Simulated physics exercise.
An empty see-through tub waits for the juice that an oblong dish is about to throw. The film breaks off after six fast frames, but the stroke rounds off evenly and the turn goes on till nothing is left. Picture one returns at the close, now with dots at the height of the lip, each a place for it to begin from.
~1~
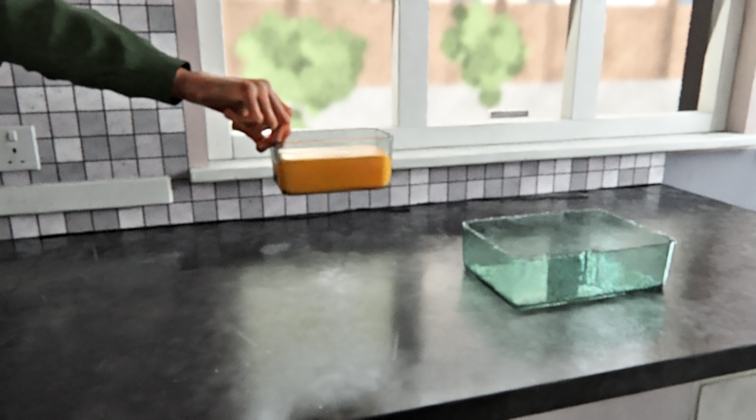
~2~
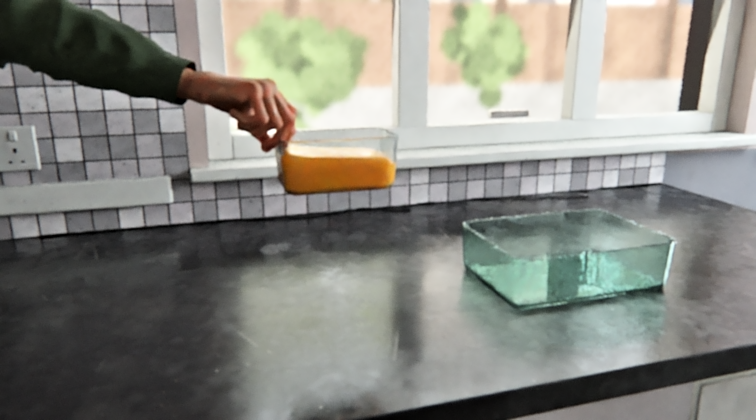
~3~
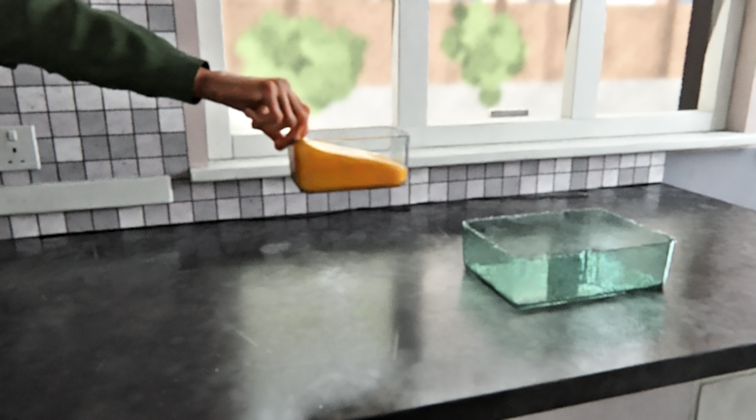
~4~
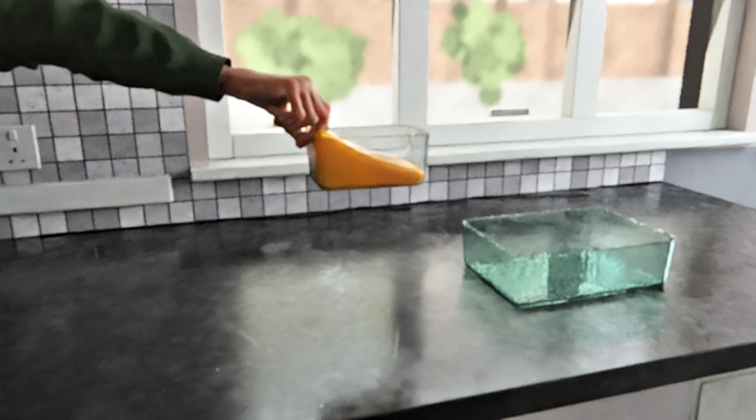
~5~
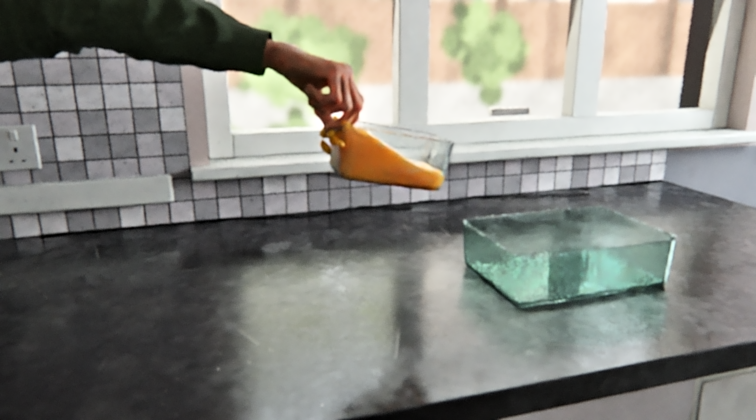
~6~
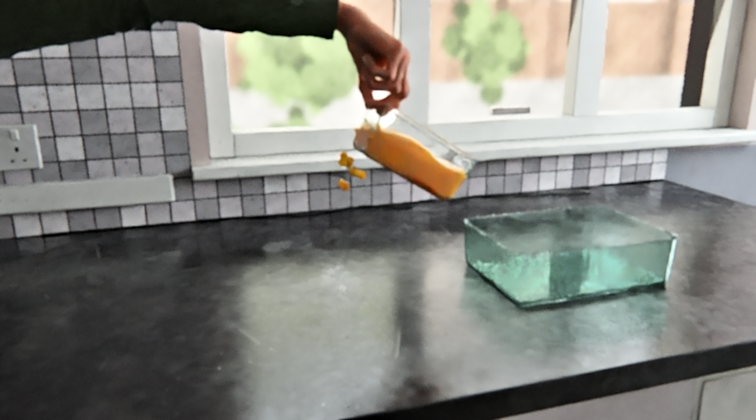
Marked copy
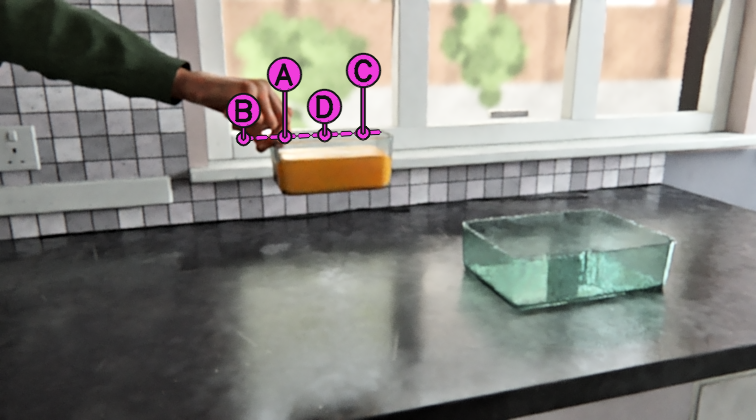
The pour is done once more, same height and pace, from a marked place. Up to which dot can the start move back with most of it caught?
Go for D.
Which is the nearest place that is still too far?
The answer is A.
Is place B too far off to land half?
Yes, that goes wrong.
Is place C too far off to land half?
No, not at all.
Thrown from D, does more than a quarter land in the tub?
Yes.
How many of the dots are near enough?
Two.
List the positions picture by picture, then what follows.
Upright, lip at (384, 131); tub from (509, 308) to (662, 286); nothing has left yet, in the first picture.
Upright, lip at (388, 131); nothing has left yet, in the second picture.
Upright, lip at (400, 130); nothing has left yet, in the third picture.
Upright, lip at (418, 129); juice is over the rim, down to (307, 135), in the fourth picture.
Tipped about 12°, lip at (443, 138); juice is over the rim, down to (328, 152), in the fifth picture.
Tipped about 32°, lip at (466, 156); juice is over the rim, down to (345, 187), in the sixth picture.
On the marked copy, A at (284, 136); B at (243, 138); C at (363, 132); D at (324, 134).
With A, about 19 % lands in the tub, 74 % falls short and 7 % goes beside or beyond.
With B, about 0 % lands in the tub, 97 % falls short and 3 % goes beside or beyond.
With C, about 77 % lands in the tub, 12 % falls short and 11 % goes beside or beyond.
With D, about 73 % lands in the tub, 19 % falls short and 8 % goes beside or beyond.
